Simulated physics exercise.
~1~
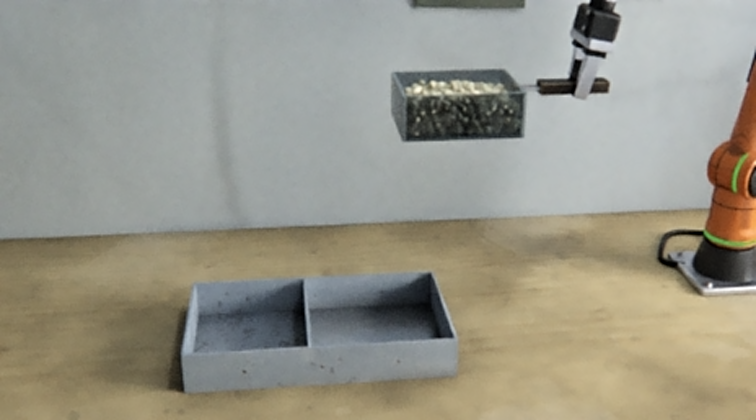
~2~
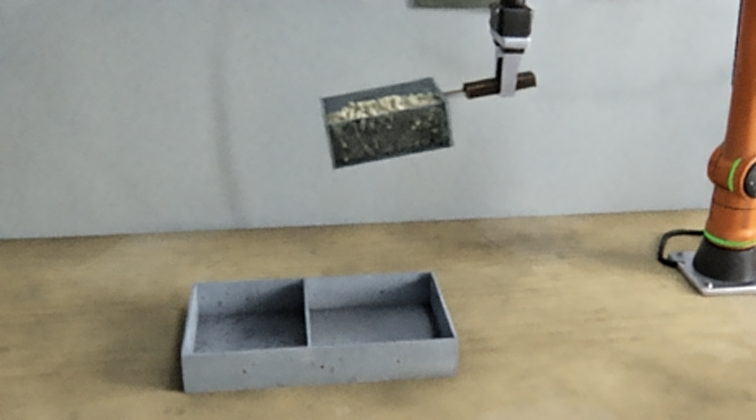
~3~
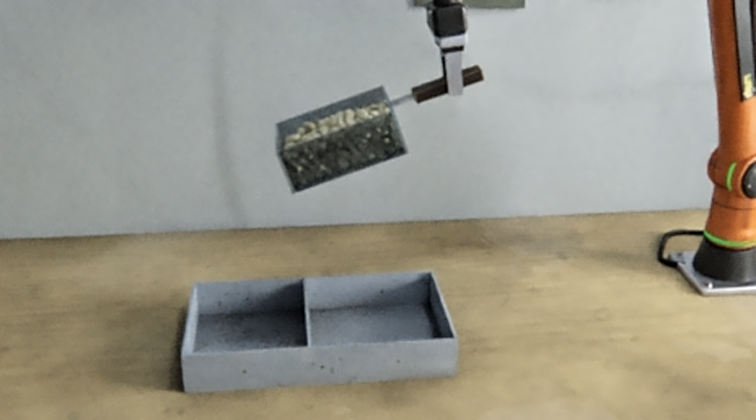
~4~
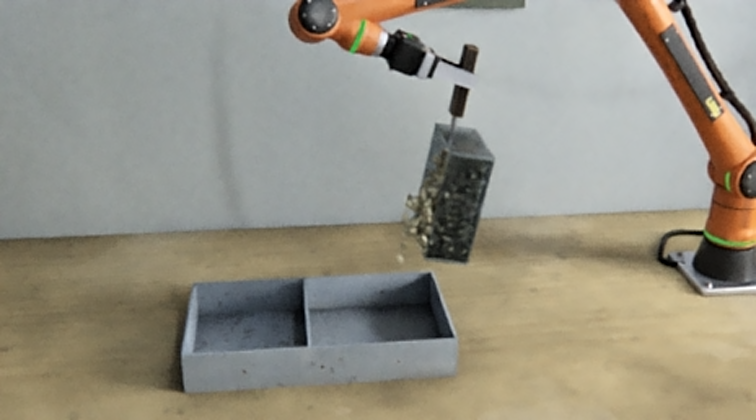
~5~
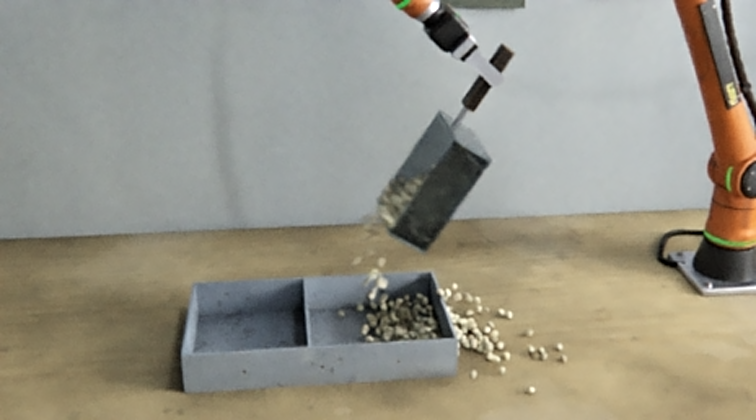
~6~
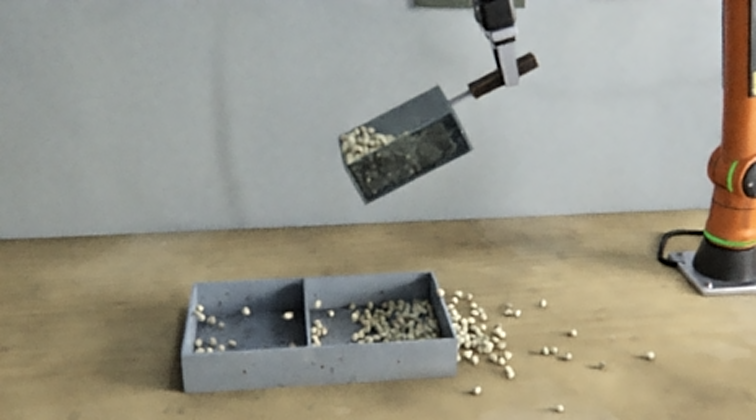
Above a divided tray, a robot arm tips a box, spilling some beans inside and outside.
